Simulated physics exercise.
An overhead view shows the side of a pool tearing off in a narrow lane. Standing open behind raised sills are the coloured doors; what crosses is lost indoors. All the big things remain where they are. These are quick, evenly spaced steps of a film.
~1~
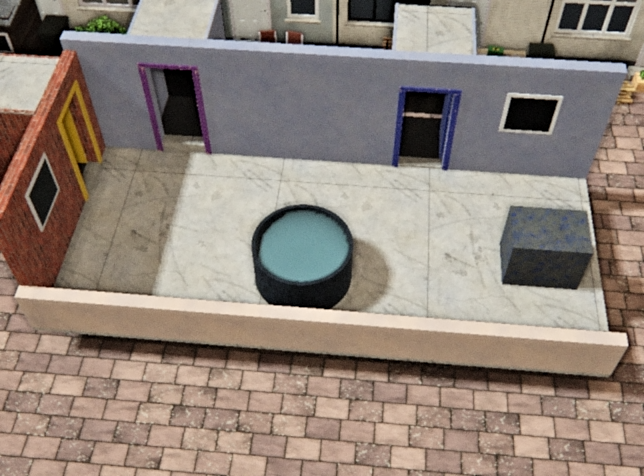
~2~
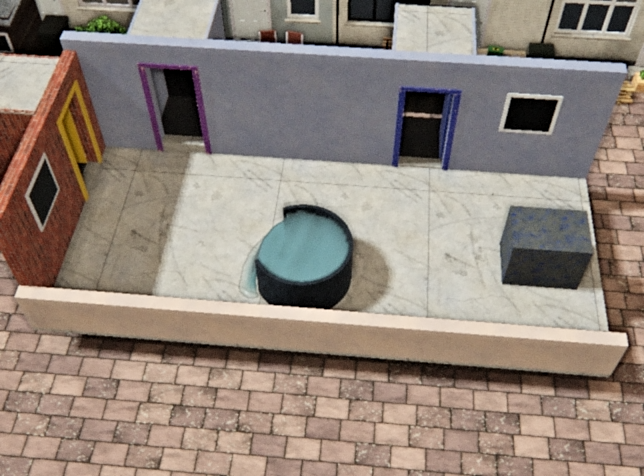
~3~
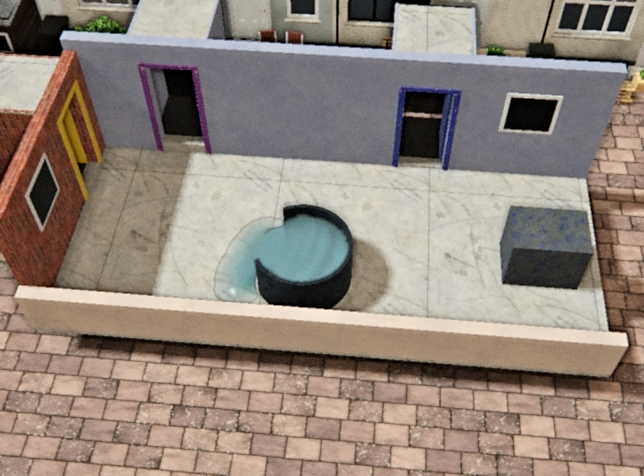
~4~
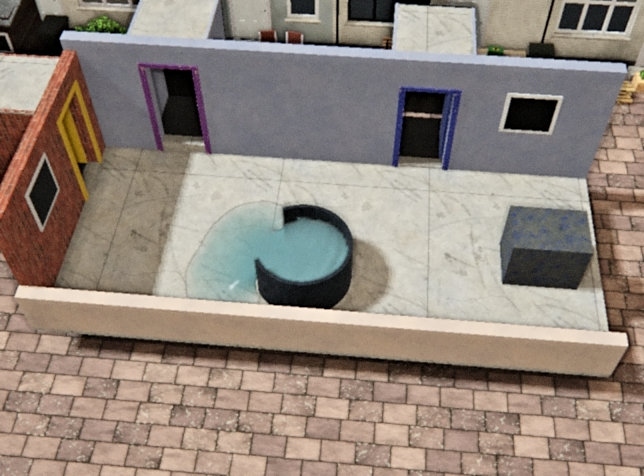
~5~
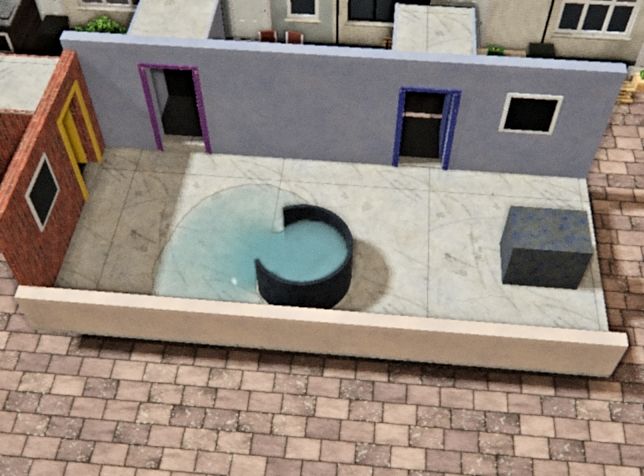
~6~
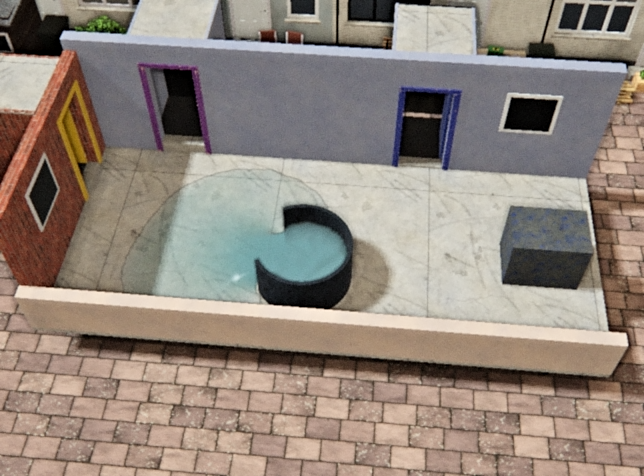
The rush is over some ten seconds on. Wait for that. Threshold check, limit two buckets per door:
Blue door under; purple door under; yellow door over.
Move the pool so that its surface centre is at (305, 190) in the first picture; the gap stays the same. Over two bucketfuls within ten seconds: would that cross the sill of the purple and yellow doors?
So here's how it goes: The purple door comes up short, and the yellow door clears the threshold.
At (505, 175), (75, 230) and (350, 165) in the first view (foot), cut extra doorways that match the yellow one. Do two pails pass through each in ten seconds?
Result per door, in the listed order - below the line, above the line, below the line.
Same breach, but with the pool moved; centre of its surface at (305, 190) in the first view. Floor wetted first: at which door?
My pick is the door marked purple.
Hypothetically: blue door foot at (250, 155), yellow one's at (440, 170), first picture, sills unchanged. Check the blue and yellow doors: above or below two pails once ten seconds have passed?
As I see it, the blue door exceeds the limit while the yellow door stays within limit.
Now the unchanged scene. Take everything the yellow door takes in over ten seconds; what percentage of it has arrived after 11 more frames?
Share by then: 20 in a hundred.
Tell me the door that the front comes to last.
I'd go with the blue one.
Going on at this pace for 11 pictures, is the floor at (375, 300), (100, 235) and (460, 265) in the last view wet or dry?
Taking them as listed, they are spared, waterlogged and spared.
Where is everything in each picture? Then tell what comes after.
In the first picture, still water in the round tank at (302, 246).
In the second picture, the front is at a hidden place, out from the gap at (261, 251).
In the third picture, water pours out at (262, 254) and has run to (222, 295).
In the fourth picture, the front is at (194, 299), out from the gap at (262, 256).
In the fifth picture, water pours out at (262, 256) and has run to (157, 276).
In the sixth picture, water pours out at (262, 256) and has run to (126, 269).
A moment on, water covers 40 % of the floor; the blue door not reached, the purple door wet at the sill, nothing in, the yellow door under two buckets in.
Next, water covers 40 % of the floor; the blue door not reached, the purple door wet at the sill, nothing in, the yellow door over two buckets in.
Then, water covers 45 % of the floor; the blue door not reached, the purple door wet at the sill, nothing in, the yellow door far over two buckets in.
Later, water covers 50 % of the floor; the blue door not reached, the purple door wet at the sill, nothing in, the yellow door far over two buckets in.
In the end, water covers 90 % of the floor; the blue door wet at the sill, nothing in, the purple door wet at the sill, nothing in, the yellow door far over two buckets in.
